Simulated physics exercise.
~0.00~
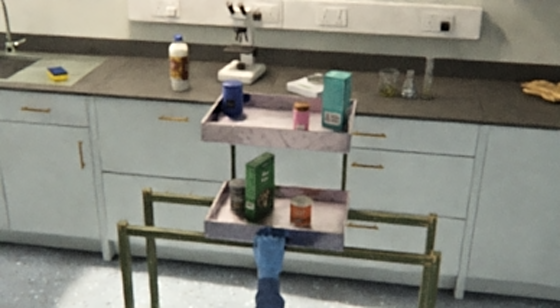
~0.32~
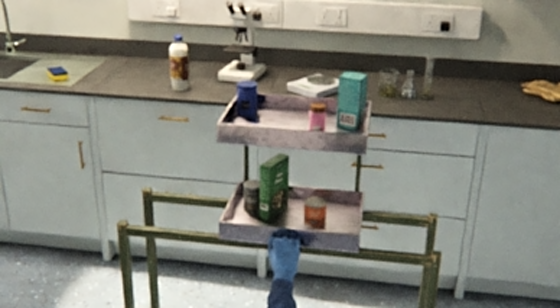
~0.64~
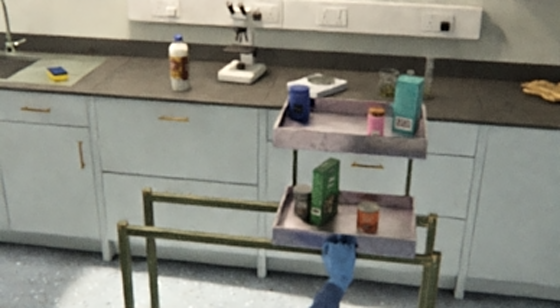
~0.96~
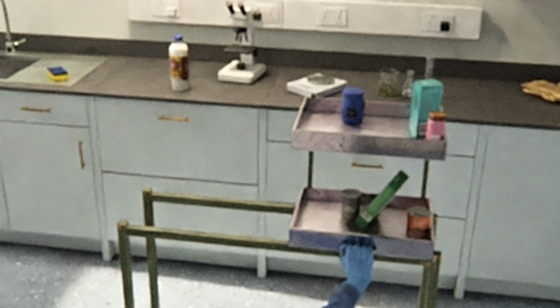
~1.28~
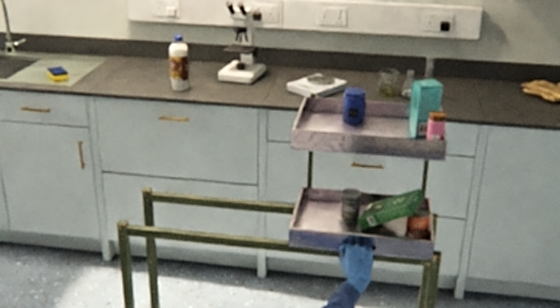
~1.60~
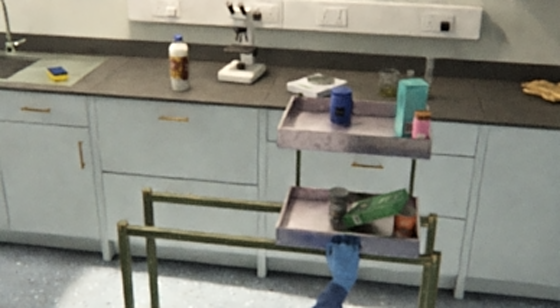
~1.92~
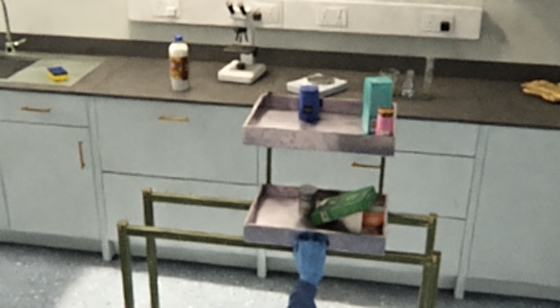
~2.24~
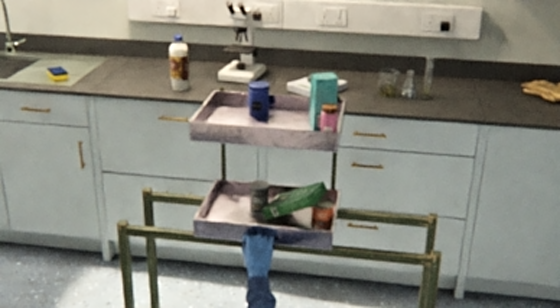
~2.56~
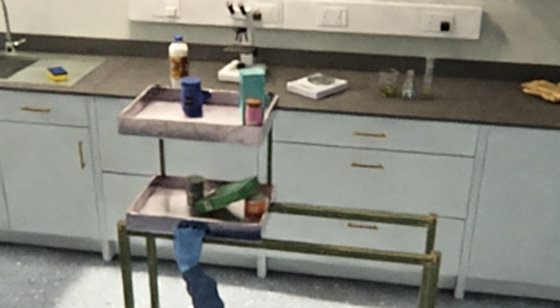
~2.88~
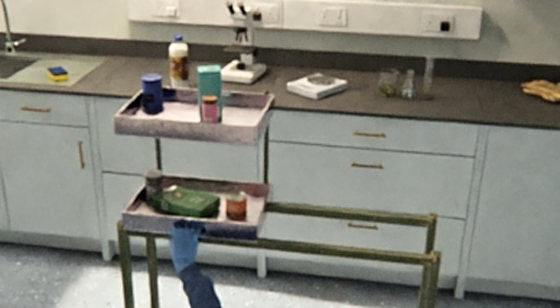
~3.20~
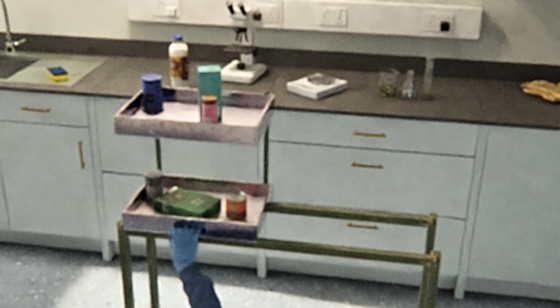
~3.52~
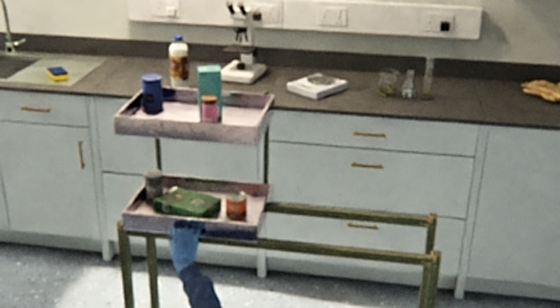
A blue-gloved hand slides a two-tier tray of small containers along green rails in front of a laboratory counter, seen from a fixed spot facing it. The upper tier carries a blue jar, a pink shaker and a turquoise carton, while a green packet stands between a grey tin and an orange tin below. The hand pushes the tray right until it stops, and the packet tips over toward the orange tin. The tray then travels all the way left and halts, its contents shifting. It rests there, the packet lying down and the others upright.
